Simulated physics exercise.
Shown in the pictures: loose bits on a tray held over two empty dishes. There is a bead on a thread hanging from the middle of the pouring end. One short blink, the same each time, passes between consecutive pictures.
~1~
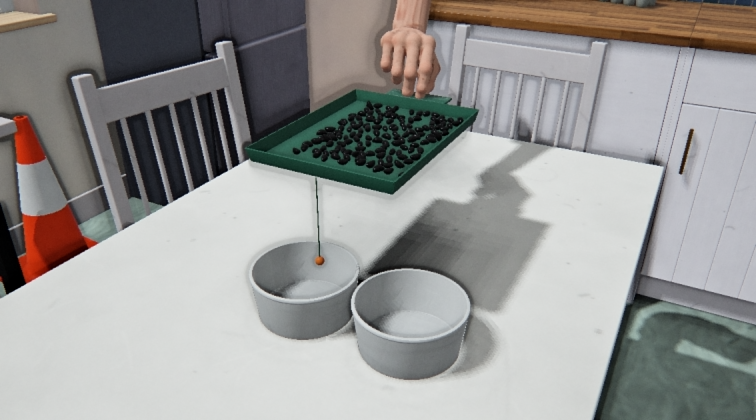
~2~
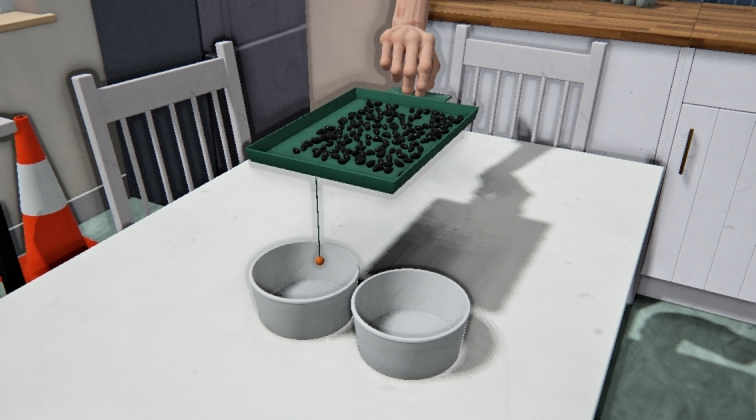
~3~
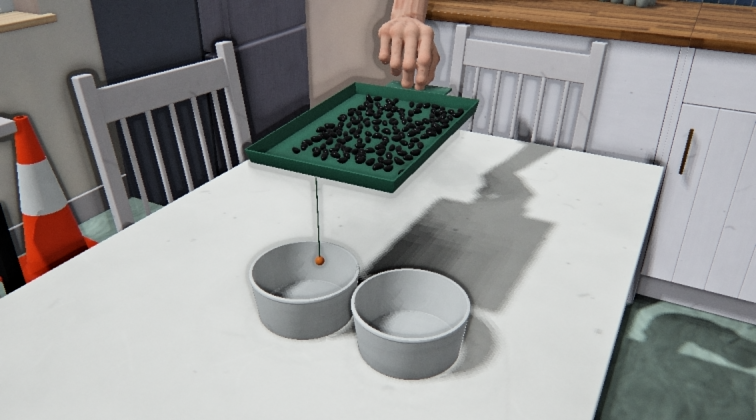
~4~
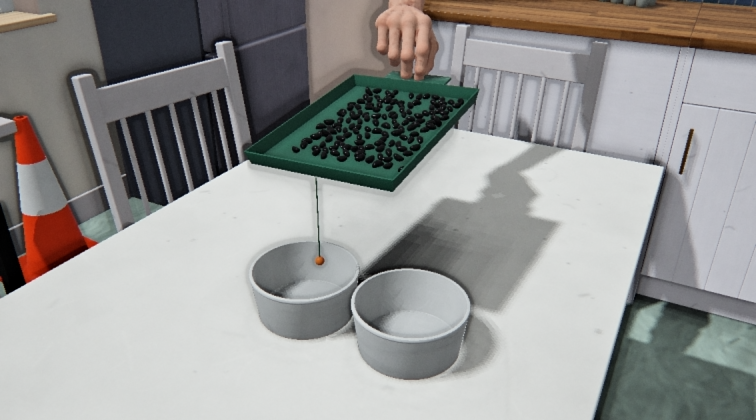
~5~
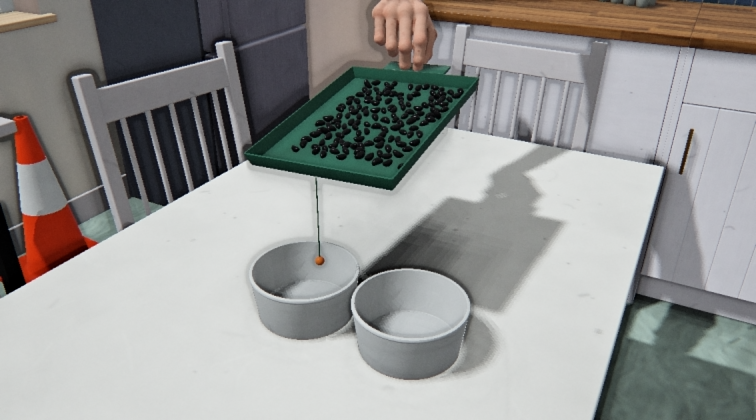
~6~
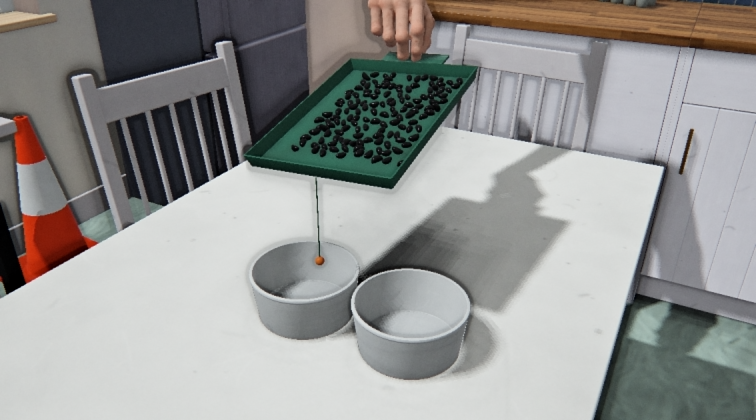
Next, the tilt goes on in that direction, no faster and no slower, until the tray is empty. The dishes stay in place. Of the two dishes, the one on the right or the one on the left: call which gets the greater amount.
I call it for the one on the left.
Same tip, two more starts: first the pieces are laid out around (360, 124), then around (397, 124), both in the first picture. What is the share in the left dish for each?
Close to 50 in a hundred, then close to 50 in a hundred.
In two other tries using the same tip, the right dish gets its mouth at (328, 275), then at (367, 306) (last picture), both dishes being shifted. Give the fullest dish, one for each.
Answer, in order: The one to the left and the one to the left.
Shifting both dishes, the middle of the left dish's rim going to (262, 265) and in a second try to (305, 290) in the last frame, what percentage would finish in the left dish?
80, then 40 %.
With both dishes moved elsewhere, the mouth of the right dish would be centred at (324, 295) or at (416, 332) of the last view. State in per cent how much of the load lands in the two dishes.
About 90 per cent, then about 40 per cent.
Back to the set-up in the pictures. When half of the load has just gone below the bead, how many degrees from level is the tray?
Tilt: Around 105 degrees.
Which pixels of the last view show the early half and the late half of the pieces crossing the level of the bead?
Roughly (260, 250) first, then roughly (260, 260).
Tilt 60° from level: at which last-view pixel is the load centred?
The load's middle is around (292, 145).
Soon after the last picture, tray tipped steeply; nearly all on the tray; a small part in the air.
A little later, tray tipped right over; most on the tray; a small part in the left dish; a small part outside both; a stray few in the air.
Later still, tray tipped past a quarter turn; about half in the left dish; about half outside both.
At rest, tray tipped past a quarter turn; none in the right dish; about half in the left dish; about half outside both.
